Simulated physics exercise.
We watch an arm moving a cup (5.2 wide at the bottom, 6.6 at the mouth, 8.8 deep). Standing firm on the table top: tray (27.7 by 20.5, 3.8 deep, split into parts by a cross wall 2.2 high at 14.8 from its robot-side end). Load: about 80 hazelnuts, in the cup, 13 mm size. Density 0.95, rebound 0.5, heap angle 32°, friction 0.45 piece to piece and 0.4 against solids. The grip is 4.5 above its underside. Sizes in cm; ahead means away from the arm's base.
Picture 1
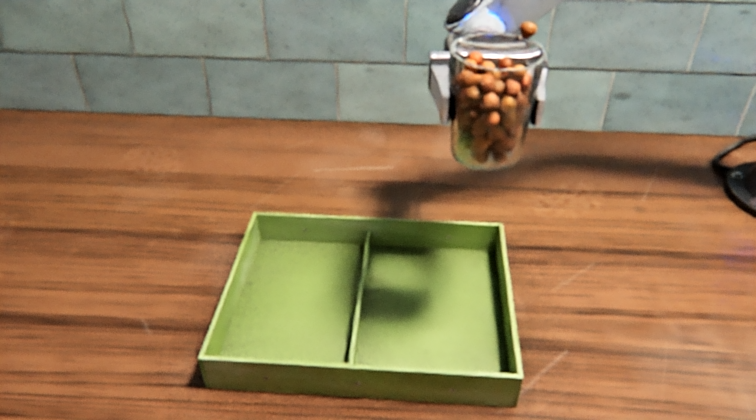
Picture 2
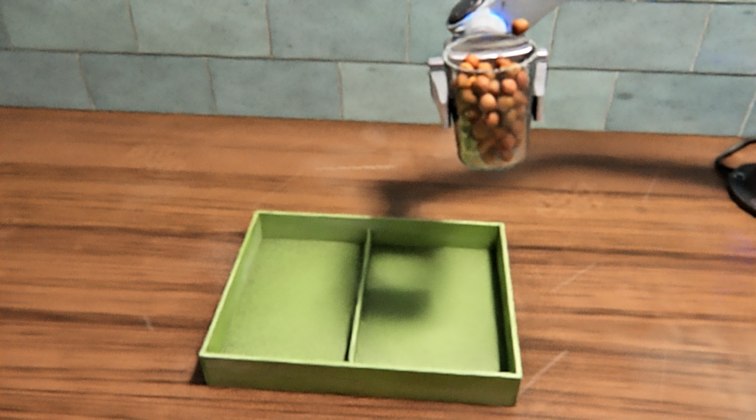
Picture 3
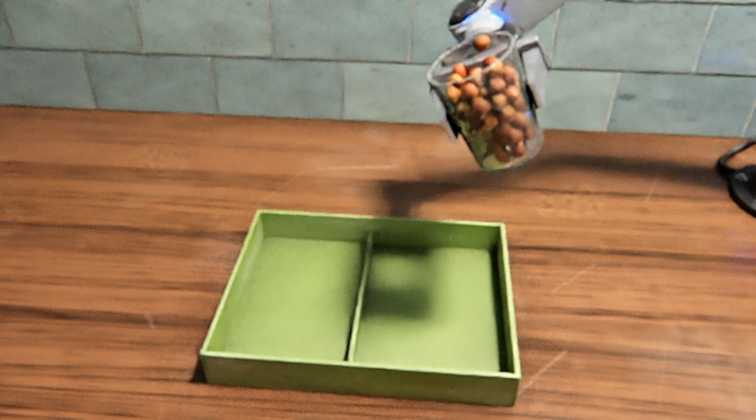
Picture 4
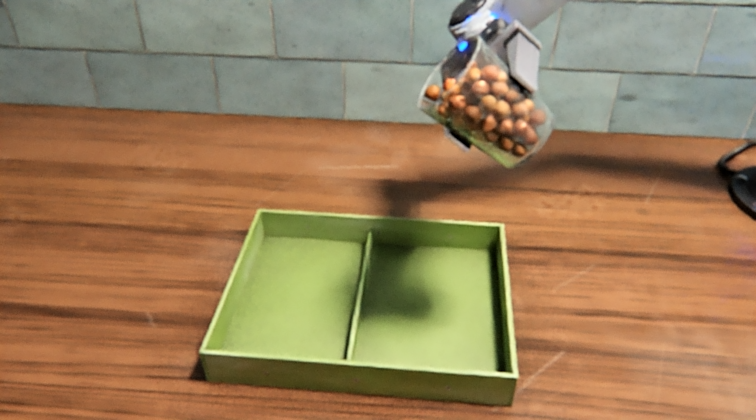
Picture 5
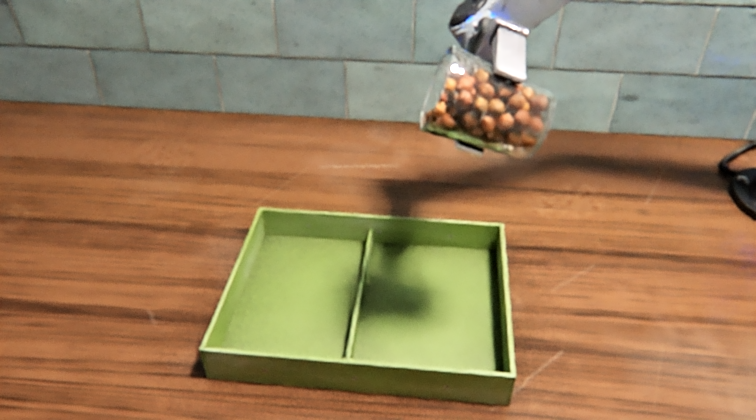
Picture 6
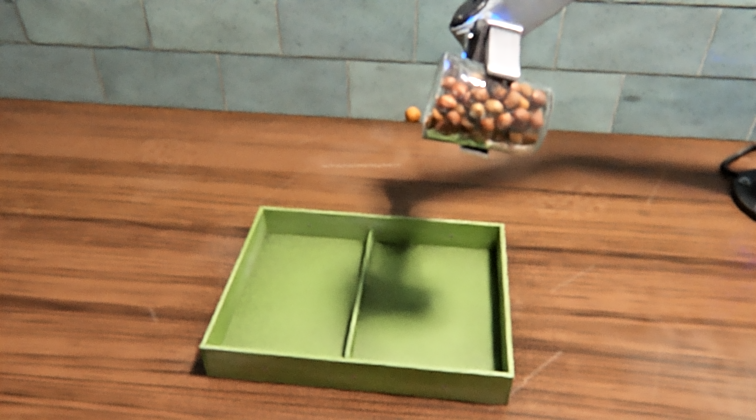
A robot arm held a clear cup of hazelnuts above a divided green tray on a wooden table, then tilted it leftward until it lay nearly sideways and one nut left the mouth.
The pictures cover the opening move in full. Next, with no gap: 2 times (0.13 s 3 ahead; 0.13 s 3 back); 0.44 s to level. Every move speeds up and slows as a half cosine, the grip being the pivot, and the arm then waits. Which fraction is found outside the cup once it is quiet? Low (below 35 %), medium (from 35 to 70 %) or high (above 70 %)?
A medium share, from 35 to 70 %, ends outside the cup.
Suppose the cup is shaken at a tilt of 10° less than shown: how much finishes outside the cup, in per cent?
About 20 per cent.
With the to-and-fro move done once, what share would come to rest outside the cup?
In that case some 25 per cent.
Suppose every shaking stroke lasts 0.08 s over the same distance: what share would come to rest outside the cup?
In that case some 65 per cent.
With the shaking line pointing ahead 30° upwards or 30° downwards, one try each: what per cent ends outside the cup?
Some 50 and 25 per cent.
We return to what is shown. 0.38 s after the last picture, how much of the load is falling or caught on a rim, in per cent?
About 4 per cent.
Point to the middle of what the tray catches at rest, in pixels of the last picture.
Around (364, 301).
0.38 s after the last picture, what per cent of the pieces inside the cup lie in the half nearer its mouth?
Some 40 per cent.
Then, 0.38 s on, tilted 78° forward, highest piece 25 above the table; 64 in the cup, 10 in the robot-side part, 7 in the far-side part, 3 in flight or on a rim.
Then, 0.77 s on, tilted 31° forward, highest piece 27 above the table; 49 in the cup, 18 in the robot-side part, 16 in the far-side part, 1 in flight or on a rim.
Then, 1.16 s on, level, highest piece 26 above the table; 48 in the cup, 18 in the robot-side part, 18 in the far-side part.
Then, 2.21 s on, level, highest piece 26 above the table; 48 in the cup, 18 in the robot-side part, 18 in the far-side part.
In the end, 48 in the cup, 18 in the robot-side part, 18 in the far-side part. That is 43 % outside the cup.
